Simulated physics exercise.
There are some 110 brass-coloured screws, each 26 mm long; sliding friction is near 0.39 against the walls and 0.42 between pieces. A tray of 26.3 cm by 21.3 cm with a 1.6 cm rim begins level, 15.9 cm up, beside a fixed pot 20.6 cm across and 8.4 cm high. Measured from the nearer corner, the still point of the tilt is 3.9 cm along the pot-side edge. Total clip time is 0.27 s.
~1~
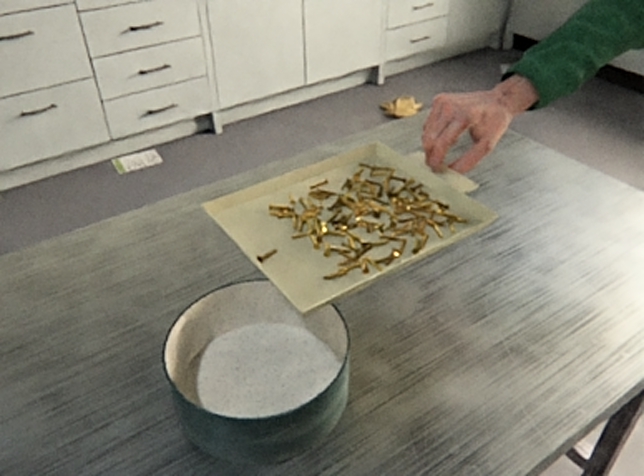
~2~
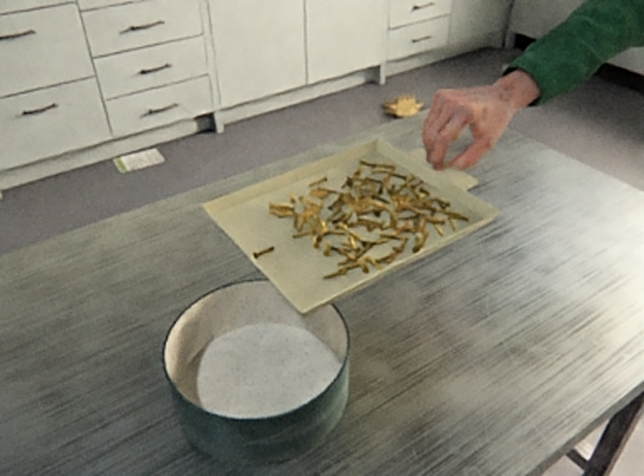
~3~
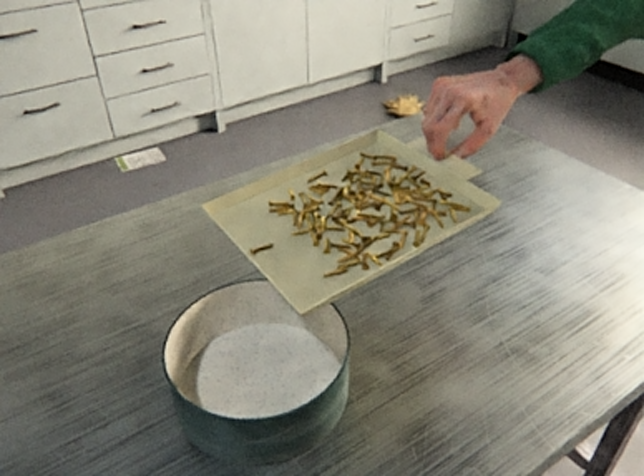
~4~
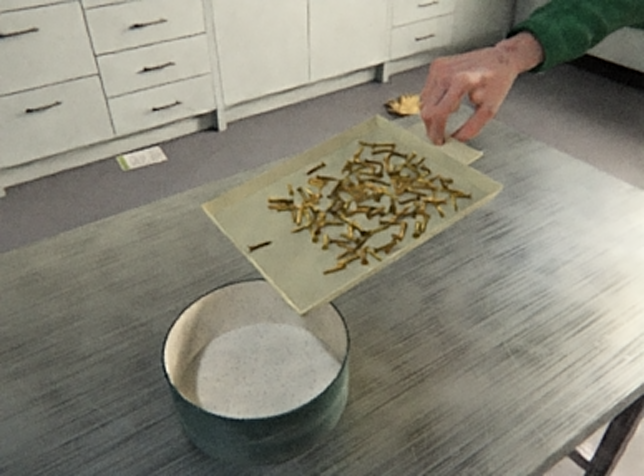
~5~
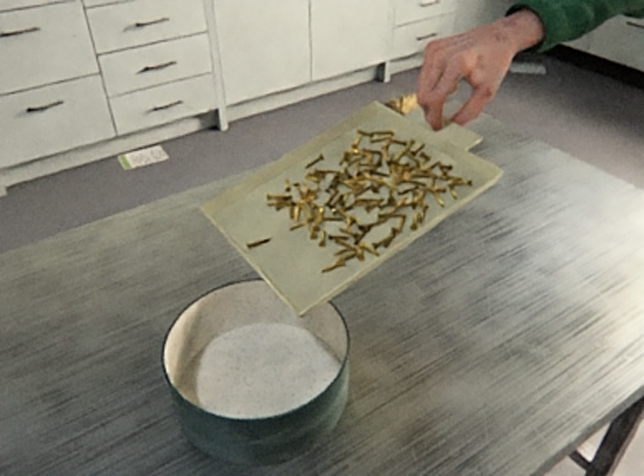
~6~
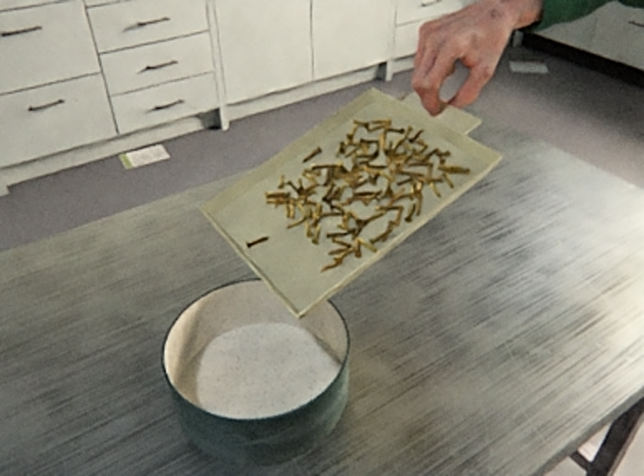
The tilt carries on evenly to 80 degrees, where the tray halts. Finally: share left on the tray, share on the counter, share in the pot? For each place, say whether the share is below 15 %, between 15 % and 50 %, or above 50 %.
Tray: Below 15 %; counter: Between 15 % and 50 %; pot: Above 50 %.
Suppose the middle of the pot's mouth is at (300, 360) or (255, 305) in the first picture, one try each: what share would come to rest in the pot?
About 40 and 75 per cent.
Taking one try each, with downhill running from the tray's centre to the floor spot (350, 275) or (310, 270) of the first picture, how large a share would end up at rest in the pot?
I'd put it at roughly 60 per cent for the first tilt and roughly 90 per cent for the second.
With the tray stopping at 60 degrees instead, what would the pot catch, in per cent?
Roughly 60 percent.
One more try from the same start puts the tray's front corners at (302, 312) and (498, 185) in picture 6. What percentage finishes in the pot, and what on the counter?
Final per cent - pot 90, counter 10.
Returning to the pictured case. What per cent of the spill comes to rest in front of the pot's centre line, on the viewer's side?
0 %.
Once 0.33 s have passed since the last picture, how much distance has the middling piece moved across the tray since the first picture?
Displacement on the tray: Roughly 10 cm.
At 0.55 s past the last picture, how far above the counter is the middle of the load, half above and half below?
Some 14 cm above the counter.
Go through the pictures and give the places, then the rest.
In the first frame, tray tilt 0 degrees, front corners at (304, 305) and (490, 214); middle of the pieces at (365, 214); pot at (257, 340).
In the second frame, tray tilt 1 degrees, front corners at (304, 305) and (491, 211); middle of the pieces at (365, 213).
In the third frame, tray tilt 4 degrees, front corners at (303, 306) and (493, 201), lowest corner left back; middle of the pieces at (365, 207).
In the fourth frame, tray tilt 9 degrees, front corners at (301, 306) and (494, 186), lowest corner left back; middle of the pieces at (365, 199).
In the fifth frame, tray tilt 14 degrees, front corners at (300, 307) and (494, 171), lowest corner left back; middle of the pieces at (363, 191).
In the sixth frame, tray tilt 19 degrees, front corners at (298, 308) and (493, 156), lowest corner left back; middle of the pieces at (361, 183); pot at (257, 340).
Then, 0.33 s after the last picture, tilt 49 degrees; the tray holds 100 %, the pot 0 %.
Then, 0.55 s after the last picture, tilt 69 degrees; the tray holds 40 %, the pot 15 %.
Then, 0.89 s after the last picture, tilt 80 degrees; the tray holds 0 %, the pot 70 %.
In the end, tray 0 %, counter 30 %, pot 70 %.
